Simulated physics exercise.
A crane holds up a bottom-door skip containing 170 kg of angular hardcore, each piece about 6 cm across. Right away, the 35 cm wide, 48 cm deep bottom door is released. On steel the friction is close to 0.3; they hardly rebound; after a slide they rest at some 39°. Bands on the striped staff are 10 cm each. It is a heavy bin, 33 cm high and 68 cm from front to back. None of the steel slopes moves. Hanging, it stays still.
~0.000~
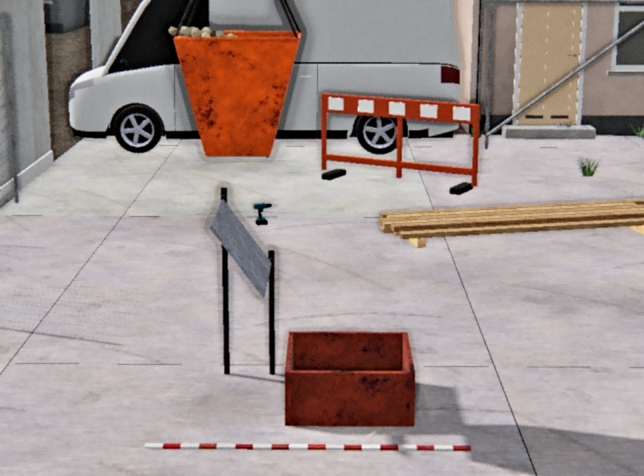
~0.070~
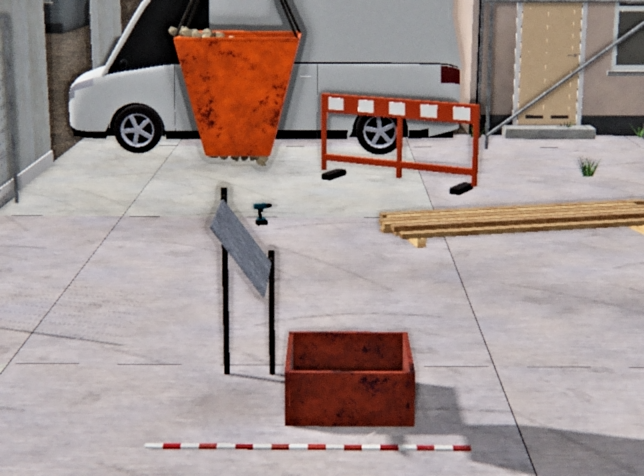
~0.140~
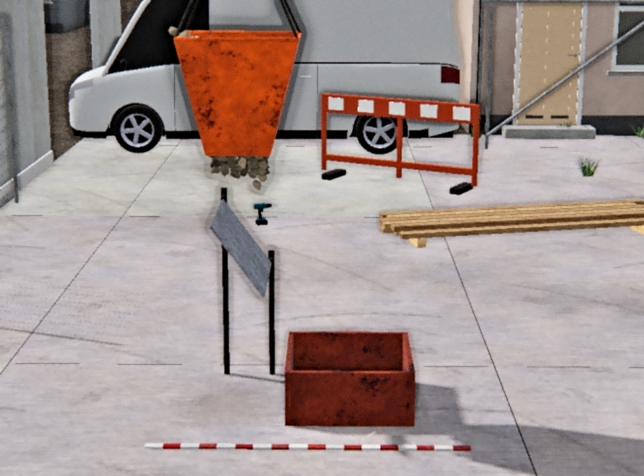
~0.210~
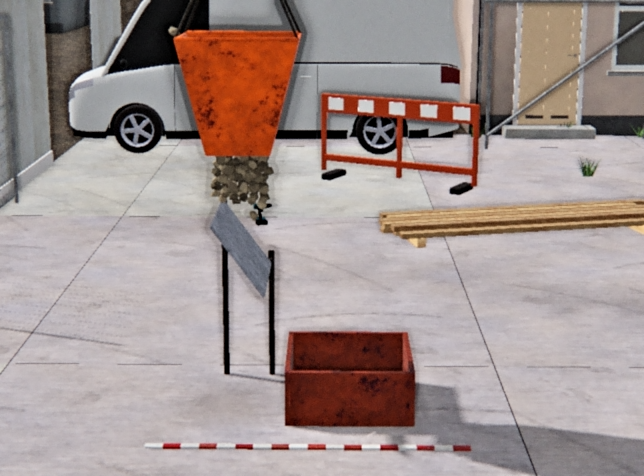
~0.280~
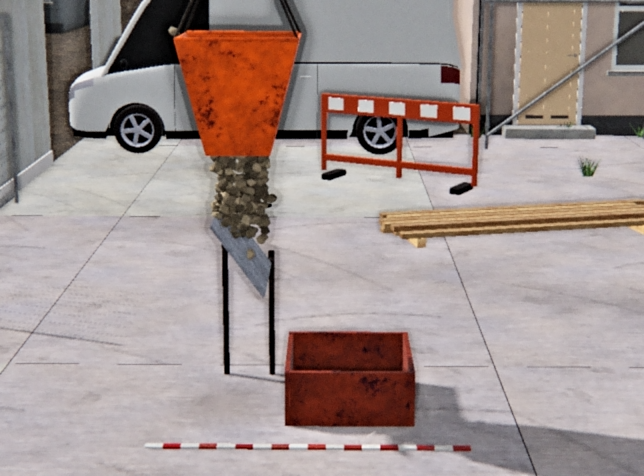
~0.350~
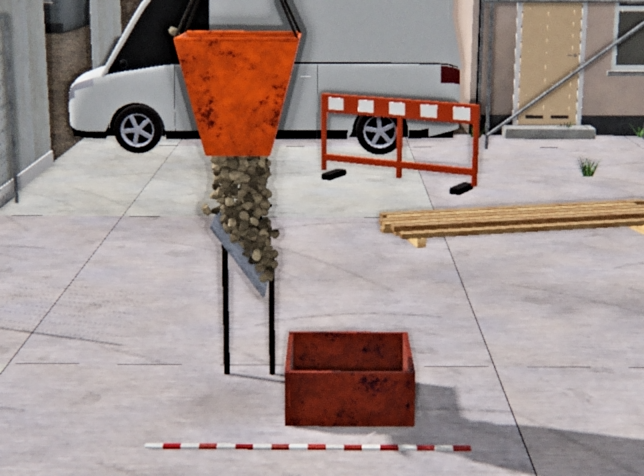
Chunks of stone dropped from the bottom of a hanging orange skip, a few at first, then in a thick stream that struck the tilted grey board and slid down it to the right.
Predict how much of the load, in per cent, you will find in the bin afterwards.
About 81 per cent of the load.
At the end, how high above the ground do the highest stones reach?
They end up some 34 centimetres high.
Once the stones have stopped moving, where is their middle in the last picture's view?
I'd point to somewhere near (346, 383).
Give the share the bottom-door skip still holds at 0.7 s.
I'd put it near 0 per cent.
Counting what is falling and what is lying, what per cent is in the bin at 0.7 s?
40 %.
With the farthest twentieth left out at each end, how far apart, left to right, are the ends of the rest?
Some 60 cm from left to right.
After 0.7 s, 0 % in the bottom-door skip, 27 % on the steel, 26 % falling or lying left of the bin, 41 % falling or lying in the bin, 5 % falling or lying beside or right of the bin; the stones farthest right are at (377, 387).
After 1.1 s, 0 % in the bottom-door skip, 2 % falling or lying left of the bin, 80 % falling or lying in the bin, 18 % falling or lying beside or right of the bin; the stones farthest right are at (423, 392).
After 1.7 s, 0 % in the bottom-door skip, 2 % falling or lying left of the bin, 81 % falling or lying in the bin, 17 % falling or lying beside or right of the bin; the stones farthest right are at (483, 391).
After 2.6 s, 0 % in the bottom-door skip, 2 % falling or lying left of the bin, 81 % falling or lying in the bin, 17 % falling or lying beside or right of the bin; the stones farthest right are at (484, 391).
After 4.5 s, 0 % in the bottom-door skip, 2 % left of the bin, 81 % in the bin, 17 % beside or right of the bin; the stones farthest right are at (484, 391).
